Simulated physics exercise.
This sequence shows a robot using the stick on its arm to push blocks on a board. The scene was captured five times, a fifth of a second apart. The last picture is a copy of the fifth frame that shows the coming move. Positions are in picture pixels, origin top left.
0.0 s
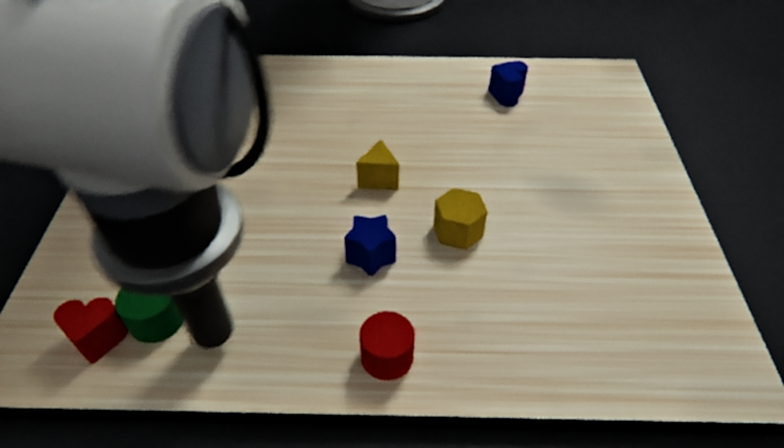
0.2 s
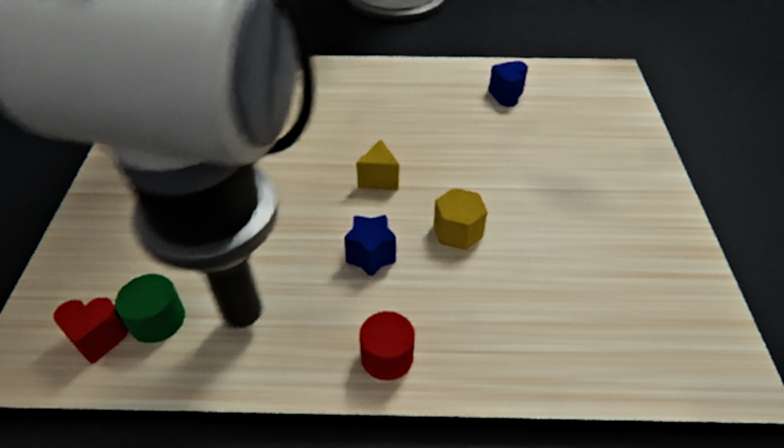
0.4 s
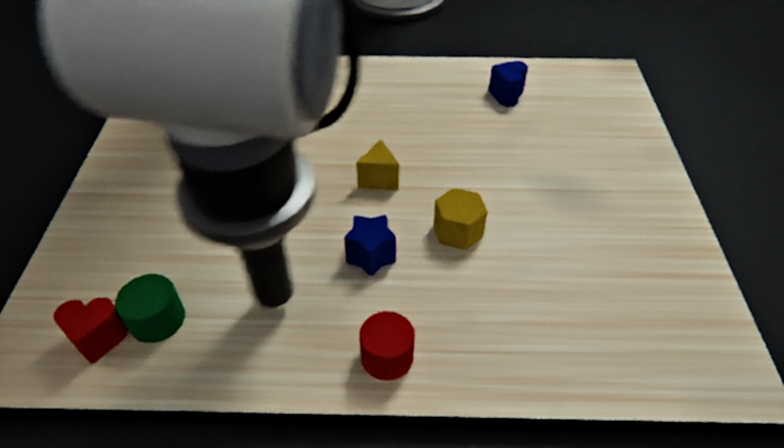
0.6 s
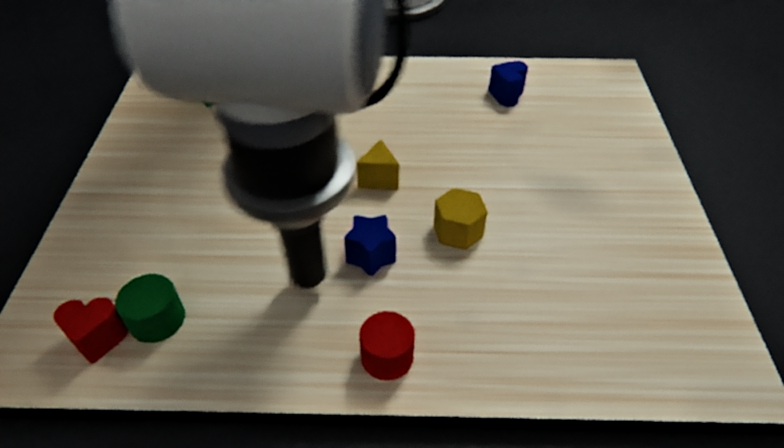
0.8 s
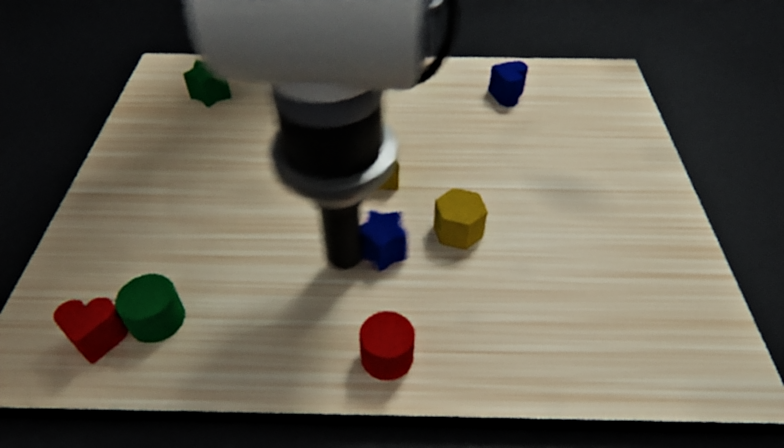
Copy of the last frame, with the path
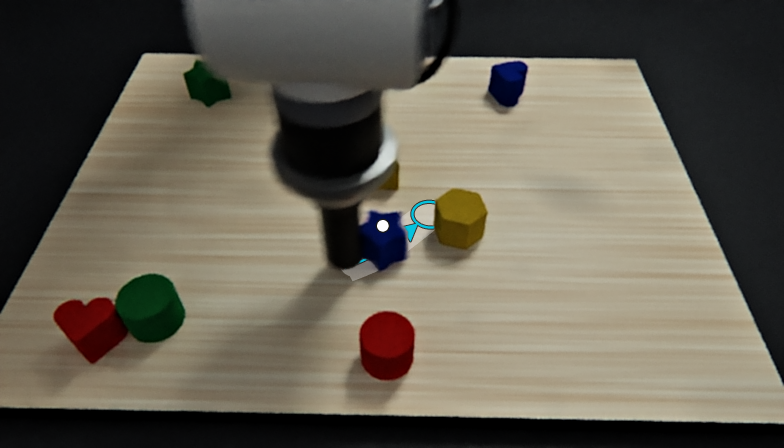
On a pale wooden board scattered with colored blocks, a robot arm moved its dark stick away from the green and red blocks, up and to the right, and nudged the blue star slightly rightward.
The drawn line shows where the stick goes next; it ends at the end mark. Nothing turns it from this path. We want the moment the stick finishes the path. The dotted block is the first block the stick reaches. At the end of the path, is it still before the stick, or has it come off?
When the path ends, it will sit ahead of the stick.
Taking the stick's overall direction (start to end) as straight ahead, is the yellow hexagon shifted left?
No, that is not what happens.
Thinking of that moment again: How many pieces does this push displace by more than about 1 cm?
Expect two.
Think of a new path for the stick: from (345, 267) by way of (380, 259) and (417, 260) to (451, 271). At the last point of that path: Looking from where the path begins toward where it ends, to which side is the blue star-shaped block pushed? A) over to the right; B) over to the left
My answer is option B.
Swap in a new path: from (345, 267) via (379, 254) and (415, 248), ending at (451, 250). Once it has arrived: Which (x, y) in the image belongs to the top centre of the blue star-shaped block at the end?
Around pixel (459, 198).
The line goes from (345, 267) over (378, 253) and (405, 233) to (430, 214); the dot is on the blue star-shaped block.
What follows on the original path. One third of the way, stick at (378, 240); blue star-shaped block at (418, 216), turned 15° clockwise.
Two thirds of the way, stick at (406, 220); blue star-shaped block at (442, 198), turned 25° clockwise; yellow hexagon at (487, 200), turned 35° clockwise.
At the end, stick at (431, 202); yellow triangular block unmoved; blue star-shaped block at (466, 181), turned 35° clockwise; yellow hexagon at (508, 196), turned 70° clockwise.
